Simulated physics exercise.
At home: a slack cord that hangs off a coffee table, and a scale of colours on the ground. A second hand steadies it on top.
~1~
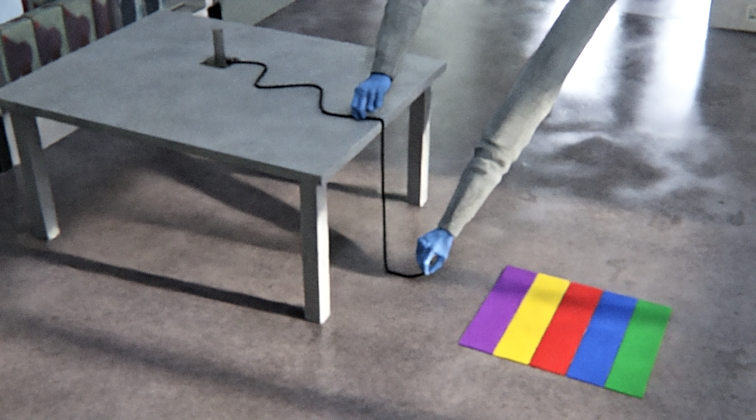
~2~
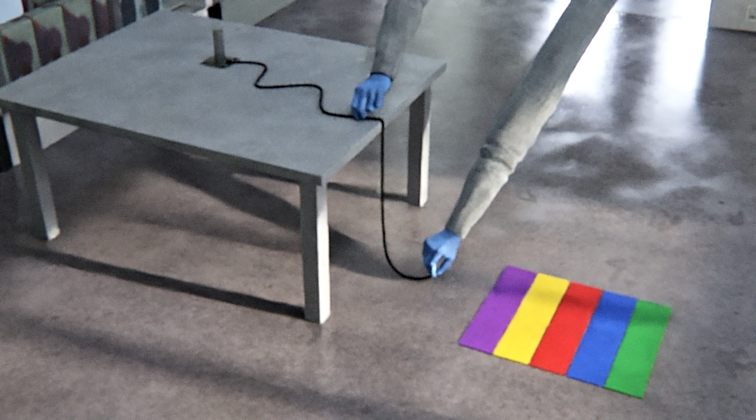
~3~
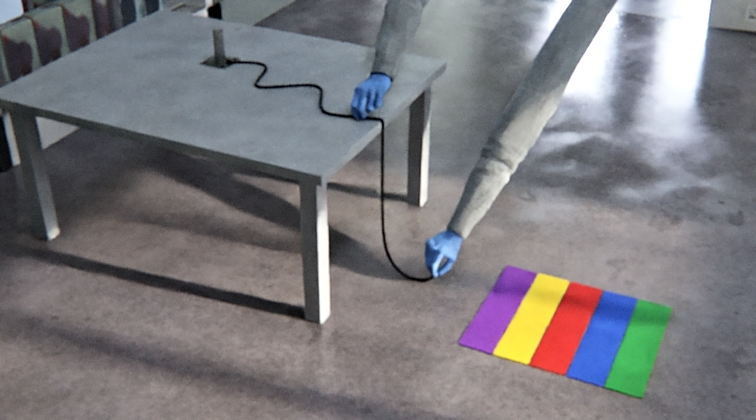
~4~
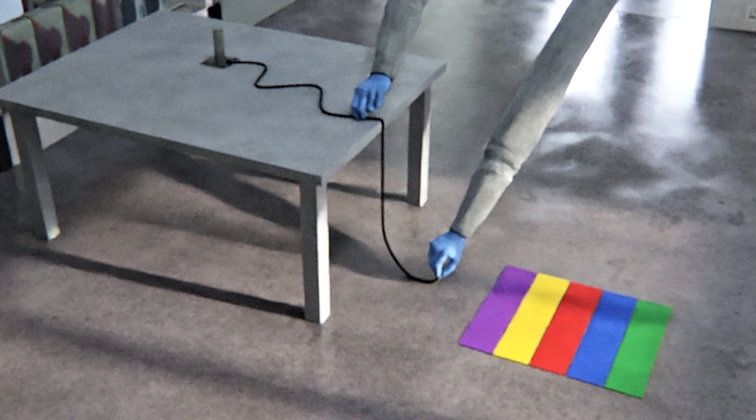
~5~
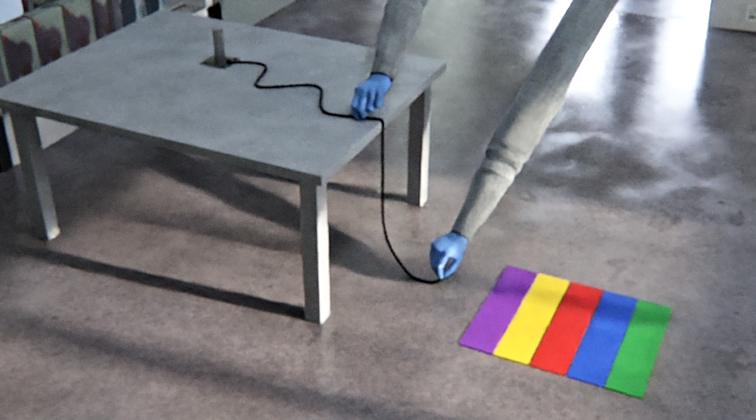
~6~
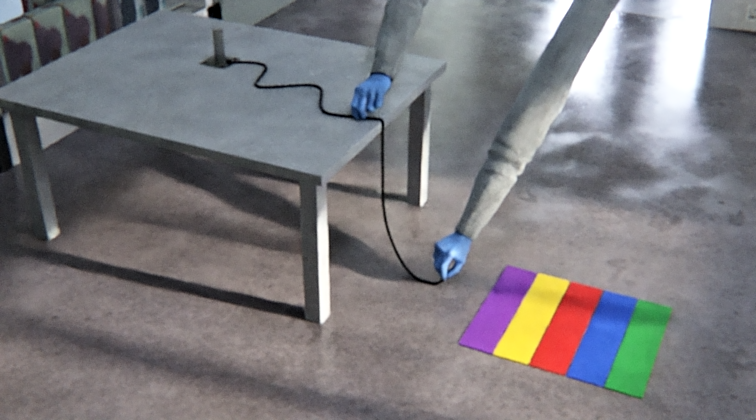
Beside a table, a gloved hand draws a cord's end slightly right near coloured stripes.
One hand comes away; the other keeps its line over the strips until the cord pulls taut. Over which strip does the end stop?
The end stops over the blue strip.
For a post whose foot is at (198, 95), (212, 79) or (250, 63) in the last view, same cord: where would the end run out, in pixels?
In that order: (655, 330), (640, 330) and (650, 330).
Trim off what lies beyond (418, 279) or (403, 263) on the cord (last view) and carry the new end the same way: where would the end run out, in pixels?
Try by try, around (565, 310) and (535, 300).
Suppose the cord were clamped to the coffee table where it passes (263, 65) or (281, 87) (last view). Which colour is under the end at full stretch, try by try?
One after the other, blue; red.
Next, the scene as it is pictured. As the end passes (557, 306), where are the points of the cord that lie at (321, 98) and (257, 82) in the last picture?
The first at (368, 109), the second at (287, 83).
A little later, end near (557, 306); over red.
Next, end near (593, 316); over blue.
When it is tight, end near (613, 321); over blue. It gets as far as the blue strip.
